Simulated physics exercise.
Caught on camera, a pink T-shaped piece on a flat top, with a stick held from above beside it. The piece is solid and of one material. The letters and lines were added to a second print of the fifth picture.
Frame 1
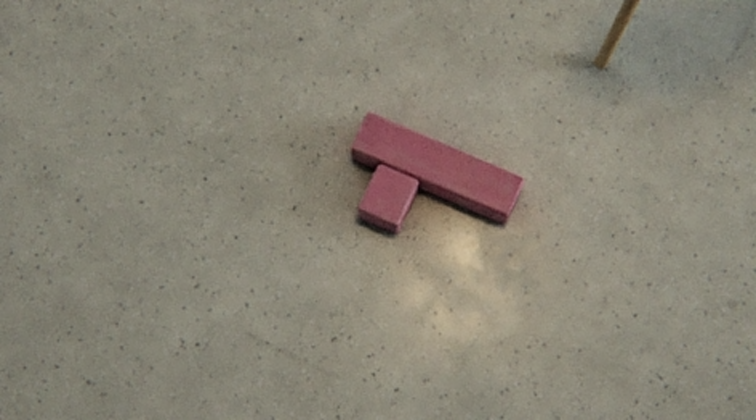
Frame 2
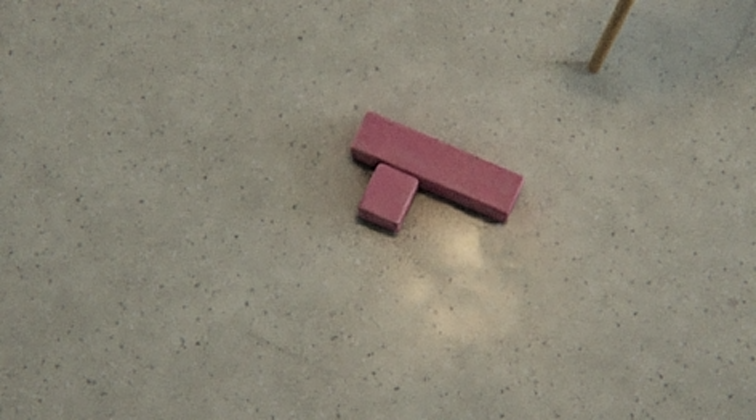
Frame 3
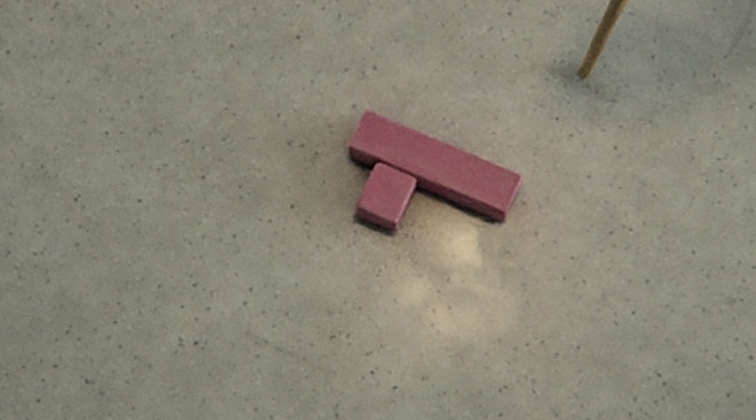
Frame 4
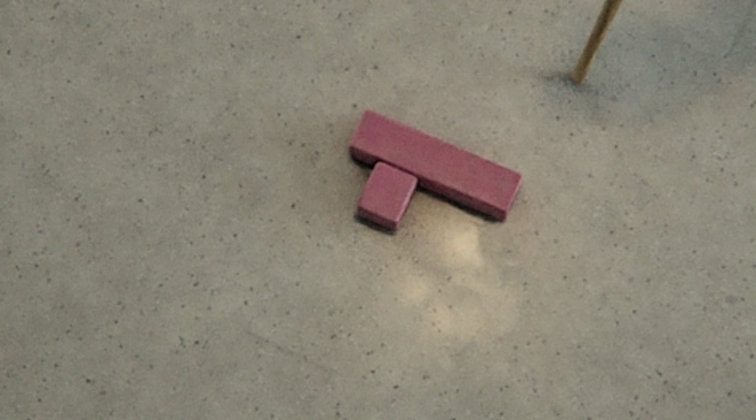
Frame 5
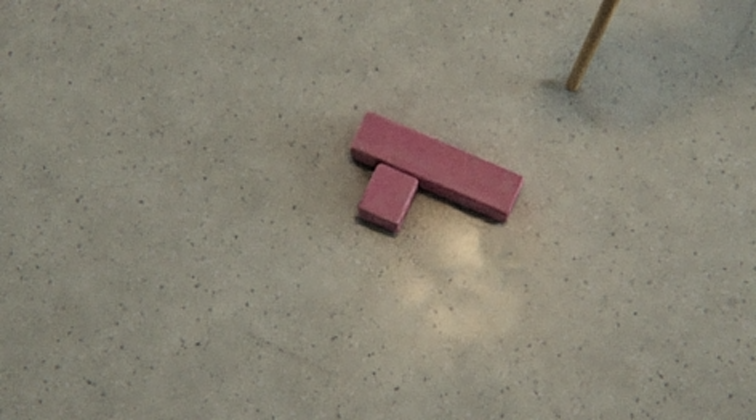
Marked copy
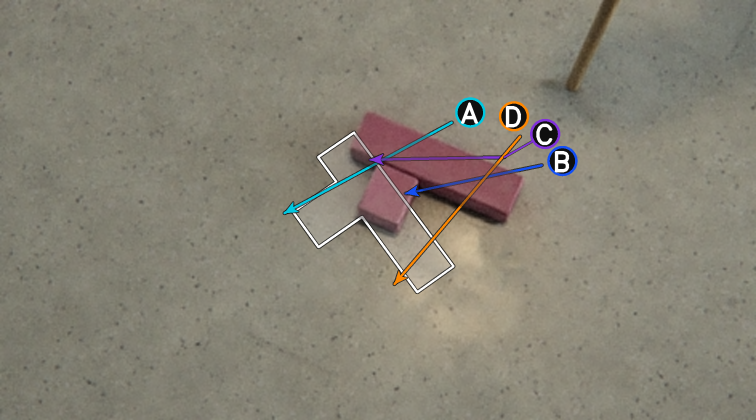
On a speckled grey flat surface, a pink T-shaped piece lies still beside a patch of light, while a thin wooden stick at the upper right moves slightly down and to the left, without touching the piece.
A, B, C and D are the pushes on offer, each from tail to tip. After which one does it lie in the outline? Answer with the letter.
Only B fits it in.
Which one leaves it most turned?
Stroke D.
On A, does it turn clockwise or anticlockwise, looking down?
It turns anticlockwise.
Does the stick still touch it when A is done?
No.
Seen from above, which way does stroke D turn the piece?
It turns clockwise.
On the copy, A from (452, 123) to (284, 213); B from (542, 165) to (406, 194); C from (504, 157) to (370, 160); D from (520, 136) to (394, 284).
On B. First, foot of the stick (493, 176), piece (436, 166).
Then, foot of the stick (443, 186), piece (416, 190).
Finally, foot of the stick (406, 194), piece (384, 204); it fills the outline.
By contrast, A leaves the piece out of the outline, at (418, 194); C leaves the piece out of the outline, at (411, 191); D leaves the piece out of the outline, at (376, 219).
